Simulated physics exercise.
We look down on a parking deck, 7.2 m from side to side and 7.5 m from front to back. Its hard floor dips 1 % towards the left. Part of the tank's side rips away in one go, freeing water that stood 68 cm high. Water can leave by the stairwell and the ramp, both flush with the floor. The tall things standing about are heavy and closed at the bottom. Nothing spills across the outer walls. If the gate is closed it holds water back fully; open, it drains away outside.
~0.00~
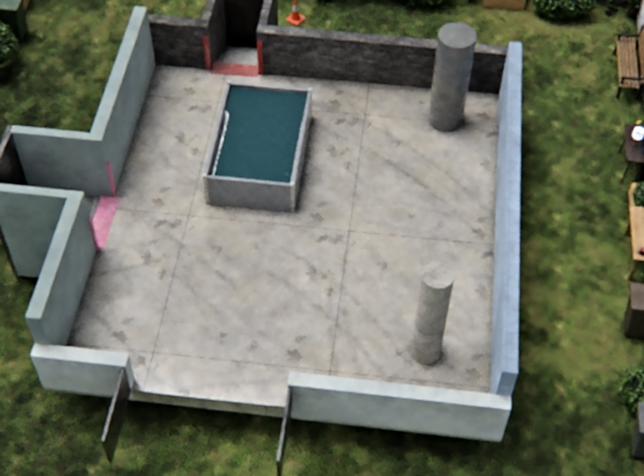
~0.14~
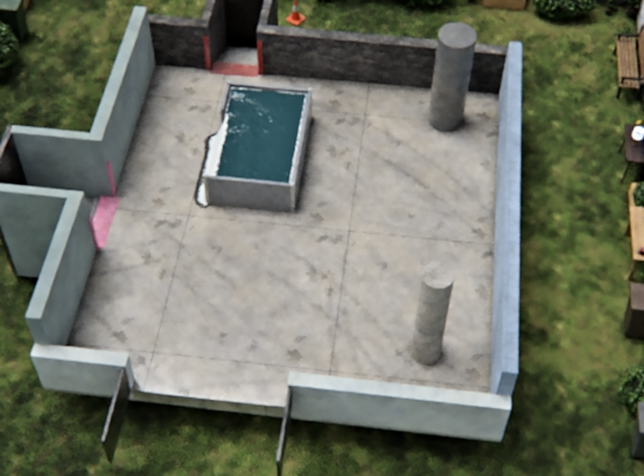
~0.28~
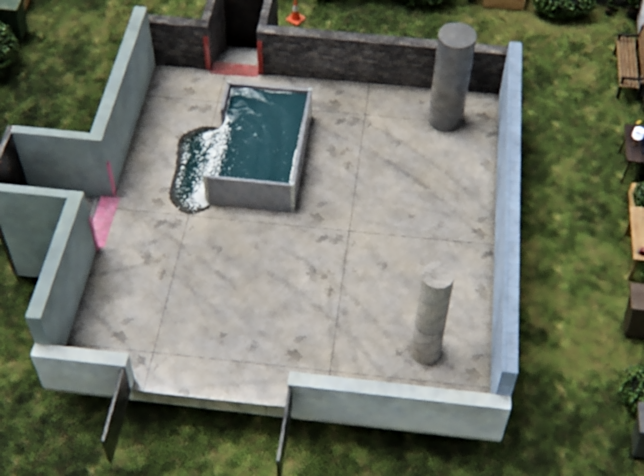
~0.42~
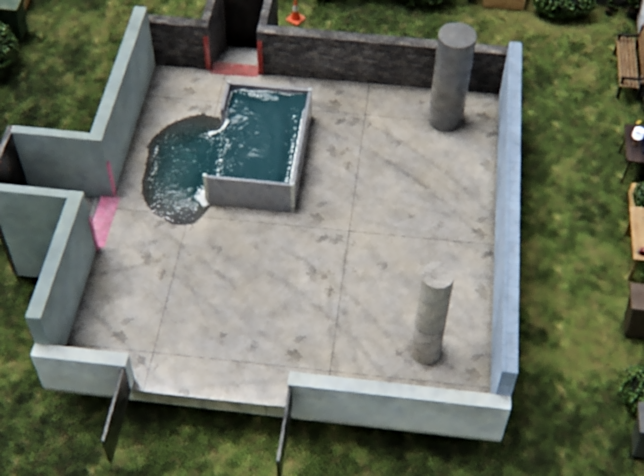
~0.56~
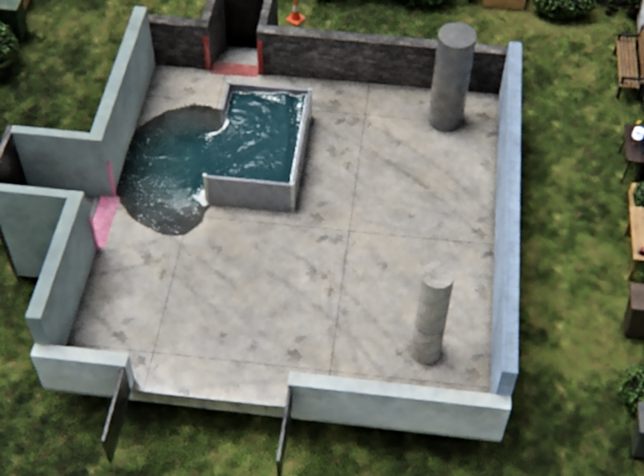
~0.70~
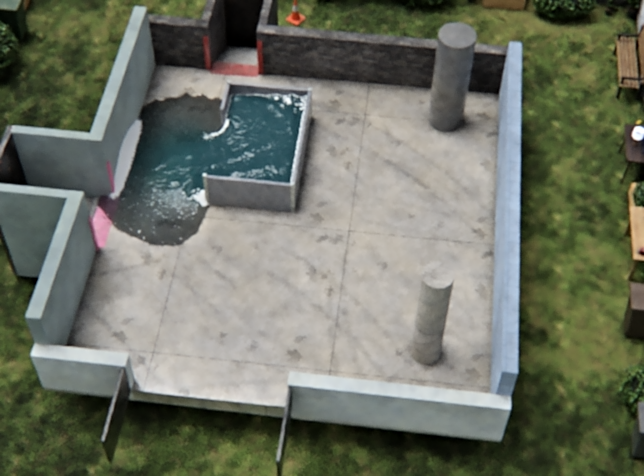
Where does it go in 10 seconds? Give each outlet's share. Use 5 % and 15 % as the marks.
Shares: The gate takes from 5 to 15 %; the stair shaft (marked red) takes between 5 and 15 %; the ramp down (marked pink) takes above 15 %.
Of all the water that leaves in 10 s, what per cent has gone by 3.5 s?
About 45 per cent.
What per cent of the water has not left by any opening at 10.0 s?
Roughly 62 in a hundred.
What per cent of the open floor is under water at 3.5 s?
Near 35 per cent is wet.
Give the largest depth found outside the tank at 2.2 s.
Up to some 38 cm.
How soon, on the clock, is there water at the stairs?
Stairs 2.0 s.
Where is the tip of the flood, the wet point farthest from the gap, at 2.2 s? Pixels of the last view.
At about (68, 342).
After 1.4 s water covers 15 % of the floor and is deepest (48 cm) near (123, 169); gone so far, the gate 0 %, the stair shaft (marked red) 0 %, the ramp down (marked pink) 2 %.
After 2.2 s water covers 20 % of the floor and is deepest (38 cm) near (156, 67); gone so far, the gate 0 %, the stair shaft (marked red) 0 %, the ramp down (marked pink) 8 %.
After 3.5 s water covers 35 % of the floor and is deepest (26 cm) near (154, 73); gone so far, the gate 0 %, the stair shaft (marked red) 2 %, the ramp down (marked pink) 14 %.
After 6.0 s water covers 55 % of the floor and is deepest (14 cm) near (152, 79); gone so far, the gate 4 %, the stair shaft (marked red) 5 %, the ramp down (marked pink) 19 %.
After 10.0 s water covers 90 % of the floor and is deepest (7 cm) near (60, 369); gone so far, the gate 8 %, the stair shaft (marked red) 7 %, the ramp down (marked pink) 22 %.
